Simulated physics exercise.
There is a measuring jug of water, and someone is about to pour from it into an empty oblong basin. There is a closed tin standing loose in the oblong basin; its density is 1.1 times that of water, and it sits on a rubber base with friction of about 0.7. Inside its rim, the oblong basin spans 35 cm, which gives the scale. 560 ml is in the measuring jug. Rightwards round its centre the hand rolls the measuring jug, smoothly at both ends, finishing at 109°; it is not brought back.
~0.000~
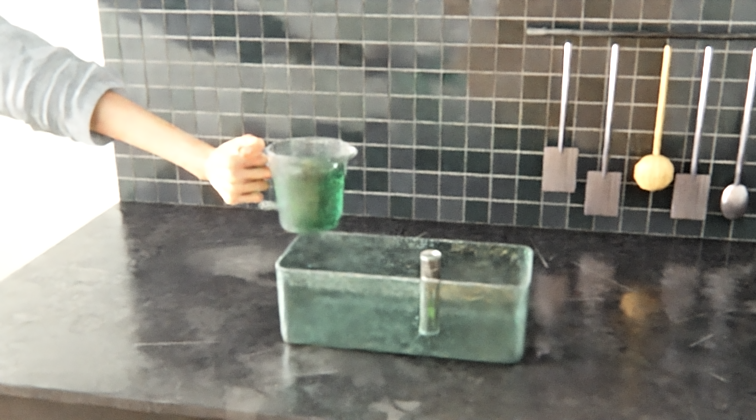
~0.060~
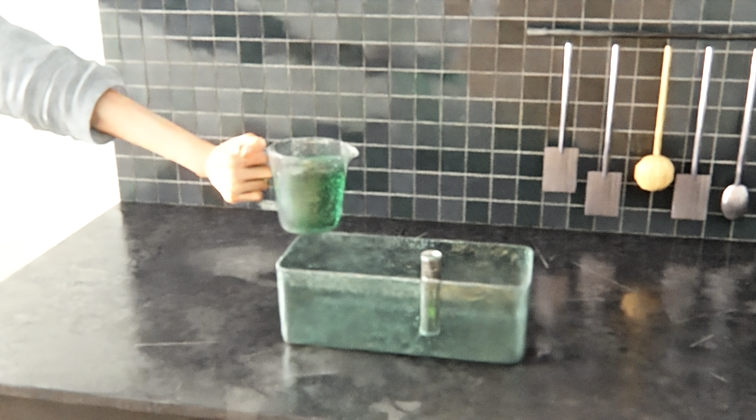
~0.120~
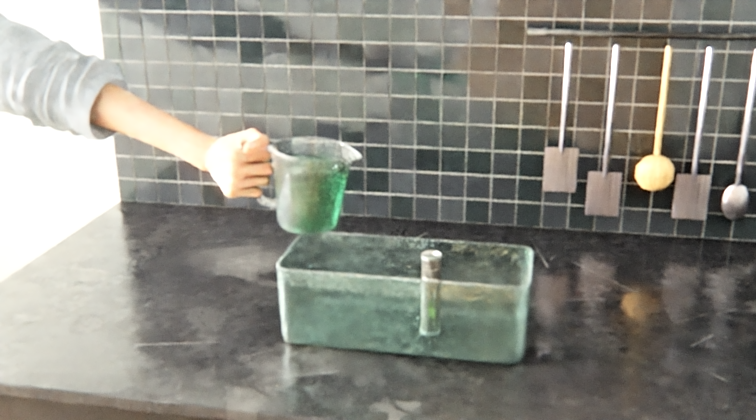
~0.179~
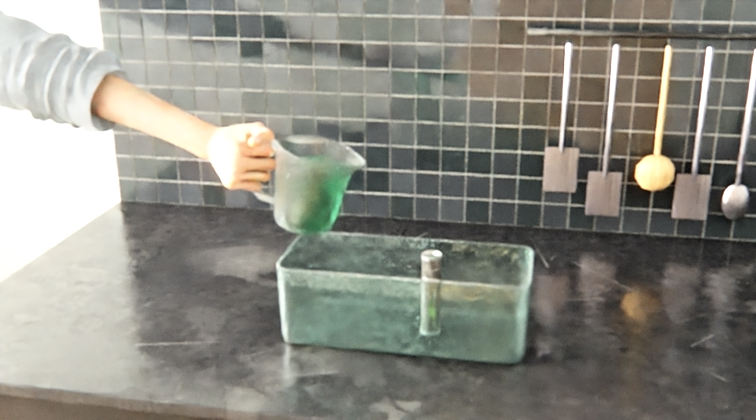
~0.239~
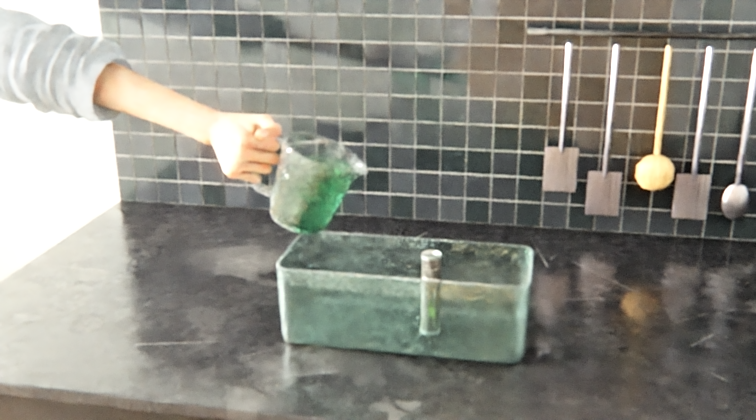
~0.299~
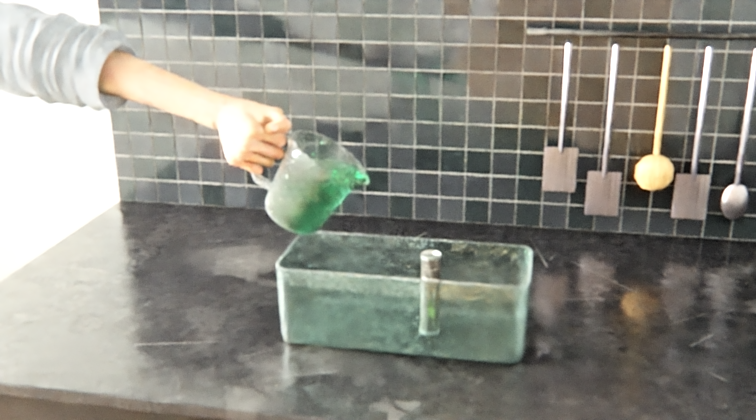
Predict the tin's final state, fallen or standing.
It stays vertical.
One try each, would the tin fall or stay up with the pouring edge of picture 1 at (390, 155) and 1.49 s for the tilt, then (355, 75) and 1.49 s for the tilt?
Try 1: Tipped over; try 2: Tipped over.
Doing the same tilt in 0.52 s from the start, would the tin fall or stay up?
Then the tin does not tip.
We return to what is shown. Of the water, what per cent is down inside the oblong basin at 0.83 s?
My estimate is about 88 percent.
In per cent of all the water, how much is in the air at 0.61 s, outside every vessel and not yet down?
My guess is roughly 20 %.
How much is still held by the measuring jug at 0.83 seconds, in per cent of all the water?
7 %.
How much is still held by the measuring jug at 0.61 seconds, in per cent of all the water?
Close to 54 percent of the liquid remains at that time.
By 0.61 s the tilt is 91° and 53 per cent is still to pour; the tin stands where it began.
By 0.83 s the tilt is 109° and 7 per cent is still to pour; the tin stands where it began.
By 1.07 s the tilt is 109° and 0 per cent is still to pour; the tin stands where it began.
By 1.33 s the tilt is 109° and 0 per cent is still to pour; the tin stands where it began.
At rest the tin stands where it began.
